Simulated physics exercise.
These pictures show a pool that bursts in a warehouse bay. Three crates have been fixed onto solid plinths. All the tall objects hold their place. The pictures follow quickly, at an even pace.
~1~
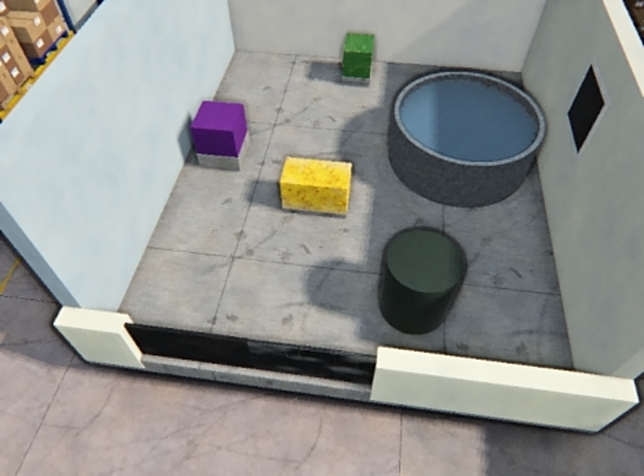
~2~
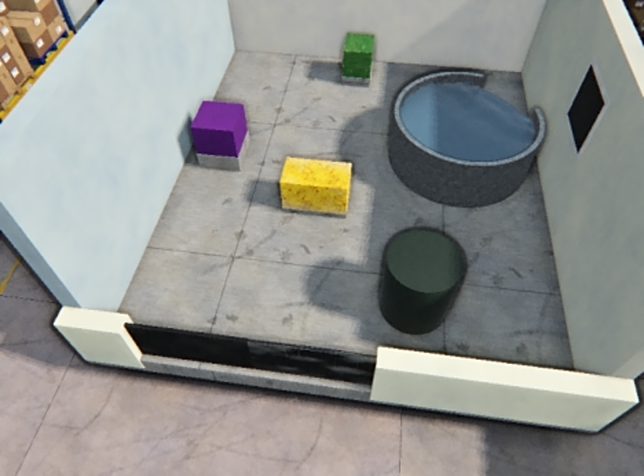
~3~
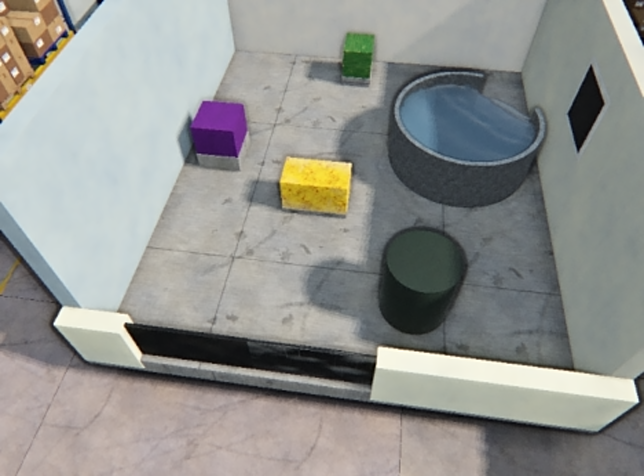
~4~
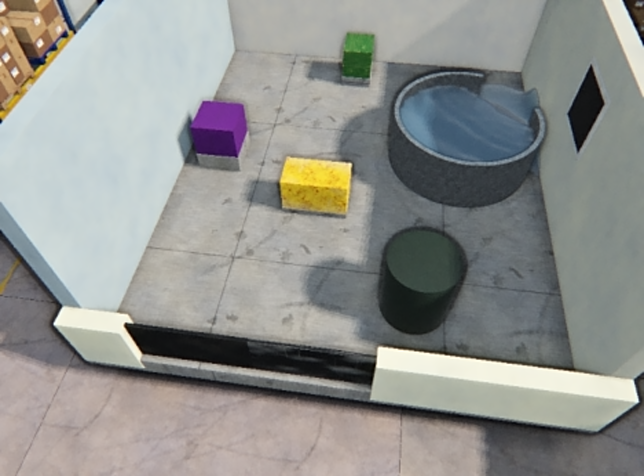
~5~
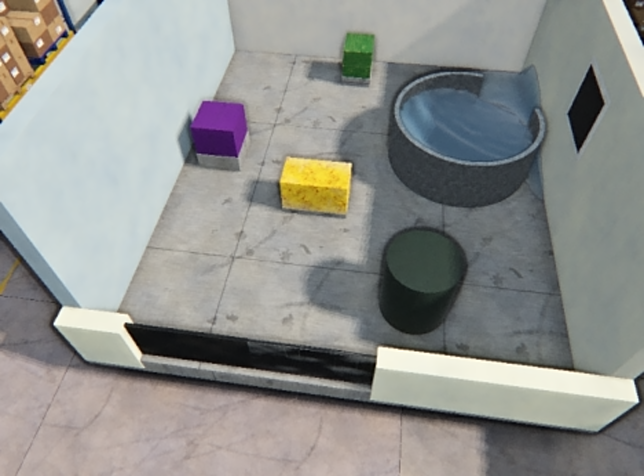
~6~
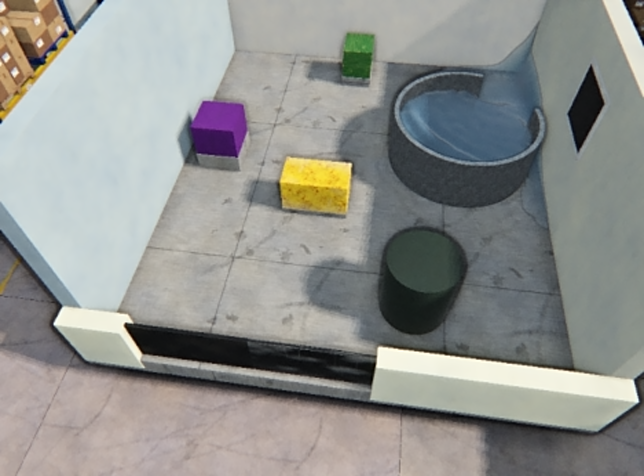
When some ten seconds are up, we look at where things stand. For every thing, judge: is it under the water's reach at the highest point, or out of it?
The yellow crate meets the water, the green crate meets the water, the purple crate never meets the water.
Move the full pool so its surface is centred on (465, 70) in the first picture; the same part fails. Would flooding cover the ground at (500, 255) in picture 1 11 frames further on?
At that spot: Inundated.
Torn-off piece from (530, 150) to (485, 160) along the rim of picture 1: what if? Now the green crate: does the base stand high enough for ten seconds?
Note: Green crate is never reached.
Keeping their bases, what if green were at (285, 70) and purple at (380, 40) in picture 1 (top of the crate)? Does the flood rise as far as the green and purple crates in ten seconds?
The green crate is untouched, and the purple crate is flooded.
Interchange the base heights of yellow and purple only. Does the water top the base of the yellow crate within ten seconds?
Note: Yellow crate is left dry.
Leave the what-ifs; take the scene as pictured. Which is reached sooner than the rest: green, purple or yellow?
The answer is the green one.
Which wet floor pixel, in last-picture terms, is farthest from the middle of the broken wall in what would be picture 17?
Near (243, 53).
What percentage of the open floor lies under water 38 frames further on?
I'd say 95 per cent.
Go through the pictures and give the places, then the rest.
In the first picture, still water in the pool at (467, 118).
In the second picture, the front is at a hidden place, out from the gap on the pool's far side.
In the third picture, water pours out on the pool's far side and has run to a hidden place.
In the fourth picture, water pours out on the pool's far side and has run to a hidden place.
In the fifth picture, water pours out on the pool's far side and has run to (521, 73).
In the sixth picture, water pours out on the pool's far side and has run to (549, 226).
A moment on, water covers 15 % of the floor; the yellow crate not reached, the green crate water round its plinth, the purple crate not reached.
Next, water covers 35 % of the floor; the yellow crate not reached, the green crate water round its plinth, the purple crate not reached.
Then, water covers 65 % of the floor; the yellow crate water round its plinth, the green crate water round its plinth, the purple crate water round its plinth.
Later, water covers 95 % of the floor; the yellow crate water round its plinth, the green crate water round its plinth, the purple crate water round its plinth.
In the end, water covers 100 % of the floor; the yellow crate was topped, the green crate was topped, the purple crate stayed above the water.
